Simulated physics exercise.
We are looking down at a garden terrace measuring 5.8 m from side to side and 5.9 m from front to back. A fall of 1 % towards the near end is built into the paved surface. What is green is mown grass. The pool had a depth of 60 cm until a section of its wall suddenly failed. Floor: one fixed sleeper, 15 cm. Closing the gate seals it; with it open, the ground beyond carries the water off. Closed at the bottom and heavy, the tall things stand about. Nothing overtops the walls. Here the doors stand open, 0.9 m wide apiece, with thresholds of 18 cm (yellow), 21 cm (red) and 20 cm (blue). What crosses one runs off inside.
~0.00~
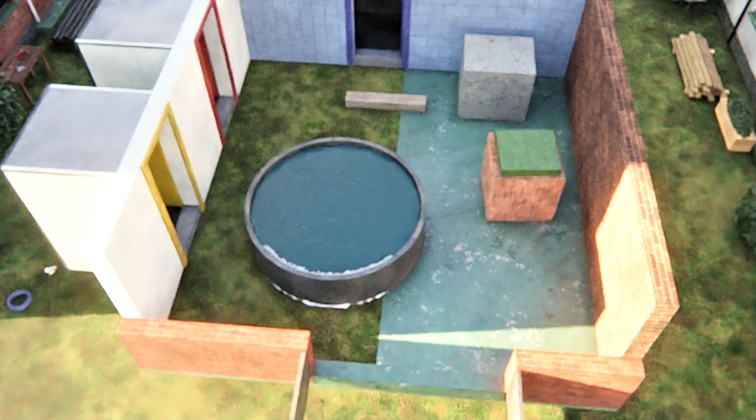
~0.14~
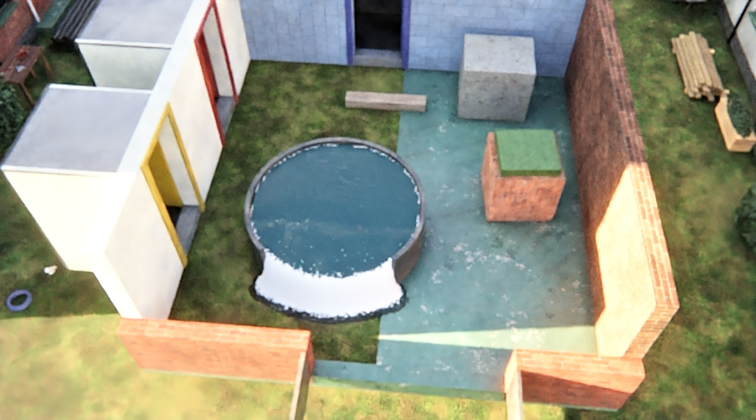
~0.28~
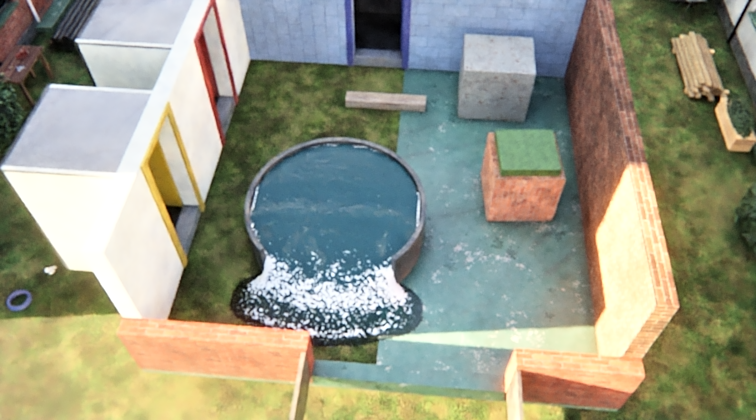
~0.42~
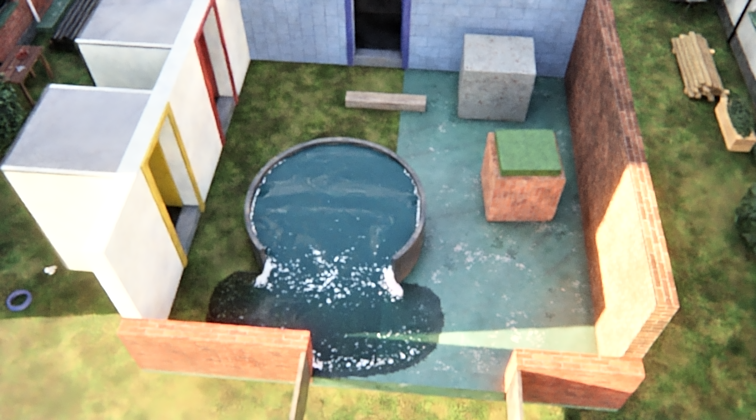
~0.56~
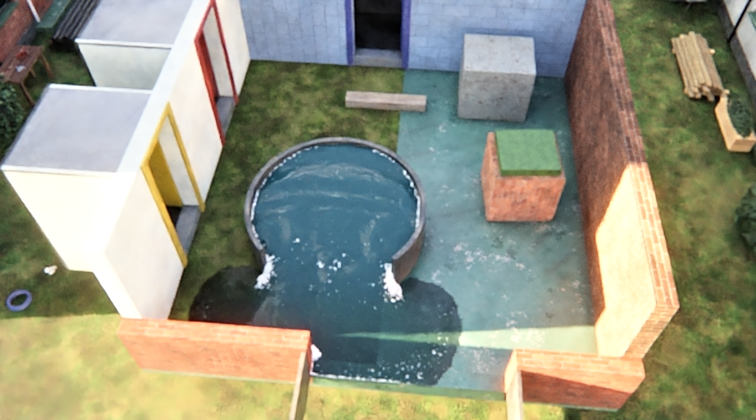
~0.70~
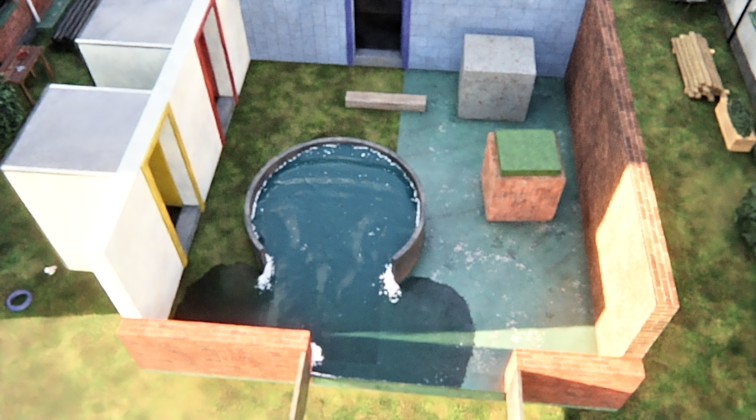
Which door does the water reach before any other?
The yellow door.
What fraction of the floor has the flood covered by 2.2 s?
About 25 per cent.
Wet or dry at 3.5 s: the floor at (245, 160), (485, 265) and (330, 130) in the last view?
Going through the three points: Awash, then not yet touched, then not yet touched.
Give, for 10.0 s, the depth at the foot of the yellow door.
Close to 6.0 cm of depth.
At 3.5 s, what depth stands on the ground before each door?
Yellow 12 cm, red 5 cm, blue 0 cm.
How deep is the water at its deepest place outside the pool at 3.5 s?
Roughly 24 cm.
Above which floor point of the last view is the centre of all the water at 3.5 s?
Roughly (297, 257).
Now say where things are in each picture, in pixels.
Still water, 60 cm deep, in the pool at (336, 206), in the first picture.
The front is at (255, 286), 1.1 m from the gap at (326, 294); 0.5 m2 of floor is under water; 60 cm left at the back of the pool, in the second picture.
The front is at (237, 307), 1.2 m from the gap at (326, 295); 1.4 m2 of floor is under water; 60 cm left at the back of the pool, in the third picture.
Water pours out at (326, 296) and has run 1.6 m, to (213, 317); deepest outside 29 cm, 60 cm at the pool's back, in the fourth picture.
The front is at (195, 332), 1.8 m from the gap at (326, 297); 4.0 m2 of floor is under water; 60 cm left at the back of the pool, in the fifth picture.
Water pours out at (326, 296) and has run 2.1 m, to (178, 347); deepest outside 57 cm, 56 cm at the pool's back, in the sixth picture.
After 1.4 s water covers 20 % of the floor and is deepest (44 cm) near (293, 356); yellow door not reached, red door not reached, blue door not reached.
After 2.2 s water covers 25 % of the floor and is deepest (40 cm) near (160, 346); yellow door reached at 1.6 s, red door not reached, blue door not reached.
After 3.5 s water covers 35 % of the floor and is deepest (24 cm) near (173, 347); yellow door reached at 1.6 s, red door reached at 3.3 s, blue door not reached.
After 6.0 s water covers 60 % of the floor and is deepest (14 cm) near (160, 346); yellow door reached at 1.6 s, red door reached at 3.3 s, blue door not reached.
After 10.0 s water covers 85 % of the floor and is deepest (8 cm) near (160, 346); yellow door reached at 1.6 s, red door reached at 3.3 s, blue door reached at 6.4 s.
